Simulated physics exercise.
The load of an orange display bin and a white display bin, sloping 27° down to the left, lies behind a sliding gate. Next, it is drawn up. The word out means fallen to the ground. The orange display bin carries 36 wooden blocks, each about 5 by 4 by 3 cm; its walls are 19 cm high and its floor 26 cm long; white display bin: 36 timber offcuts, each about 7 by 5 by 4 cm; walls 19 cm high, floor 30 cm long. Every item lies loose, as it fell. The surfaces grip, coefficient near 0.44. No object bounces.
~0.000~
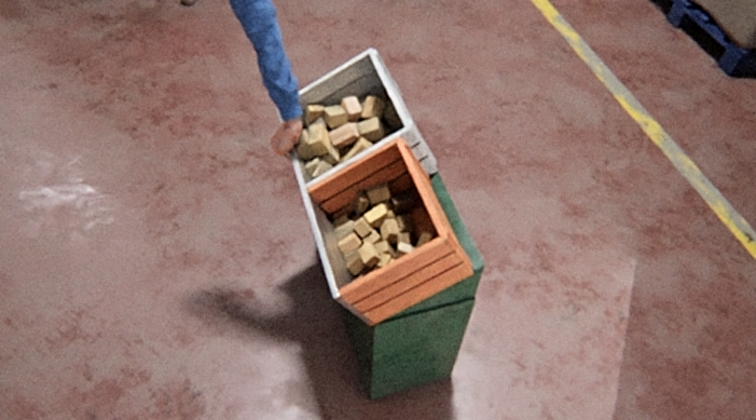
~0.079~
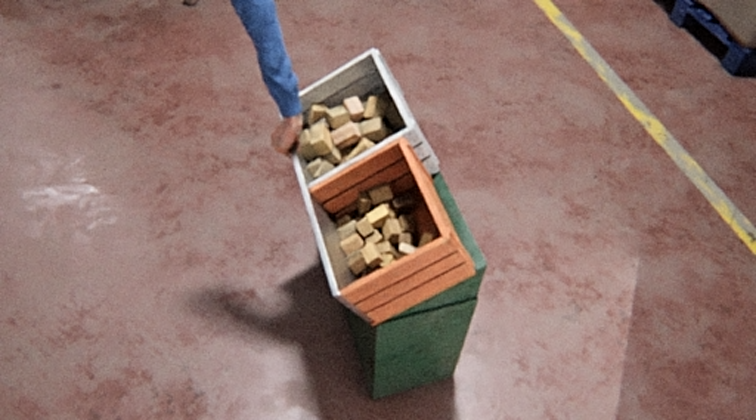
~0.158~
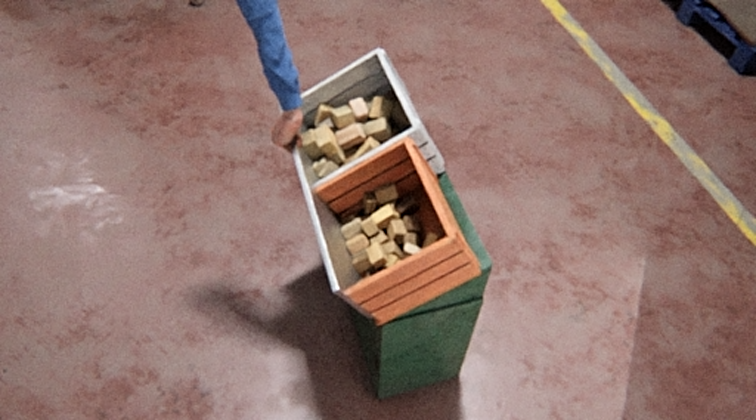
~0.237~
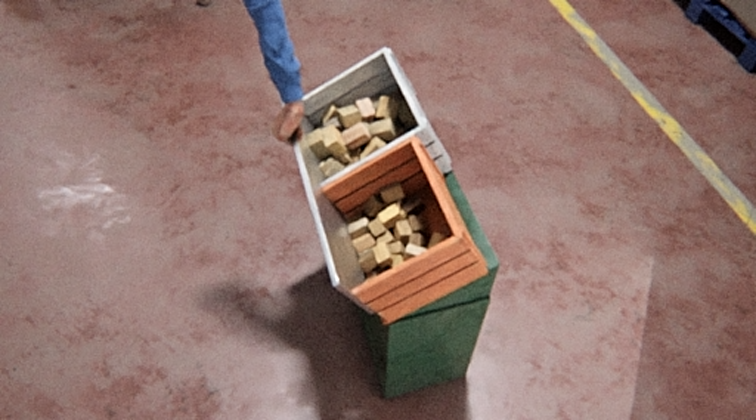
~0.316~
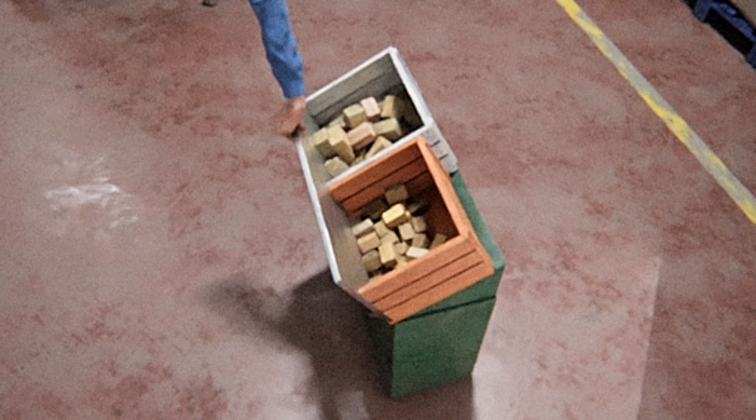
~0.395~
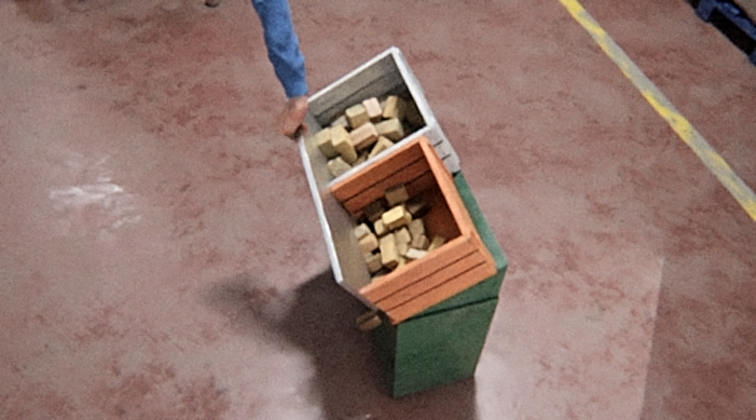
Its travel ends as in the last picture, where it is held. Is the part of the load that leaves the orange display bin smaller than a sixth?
No, over one piece in six drops out.
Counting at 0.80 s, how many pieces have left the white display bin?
Roughly, out by then: White display bin 0.
After 0.80 s, 14 of 36 out of the orange display bin and 0 of 36 out of the white display bin.
After 1.31 s, 35 of 36 out of the orange display bin and 2 of 36 out of the white display bin.
After 2.03 s, 36 of 36 out of the orange display bin and 2 of 36 out of the white display bin.
Outcome (at 2.94 s), 36 of 36 out of the orange display bin and 2 of 36 out of the white display bin. Asked share, 36 of 36, 100 per cent.
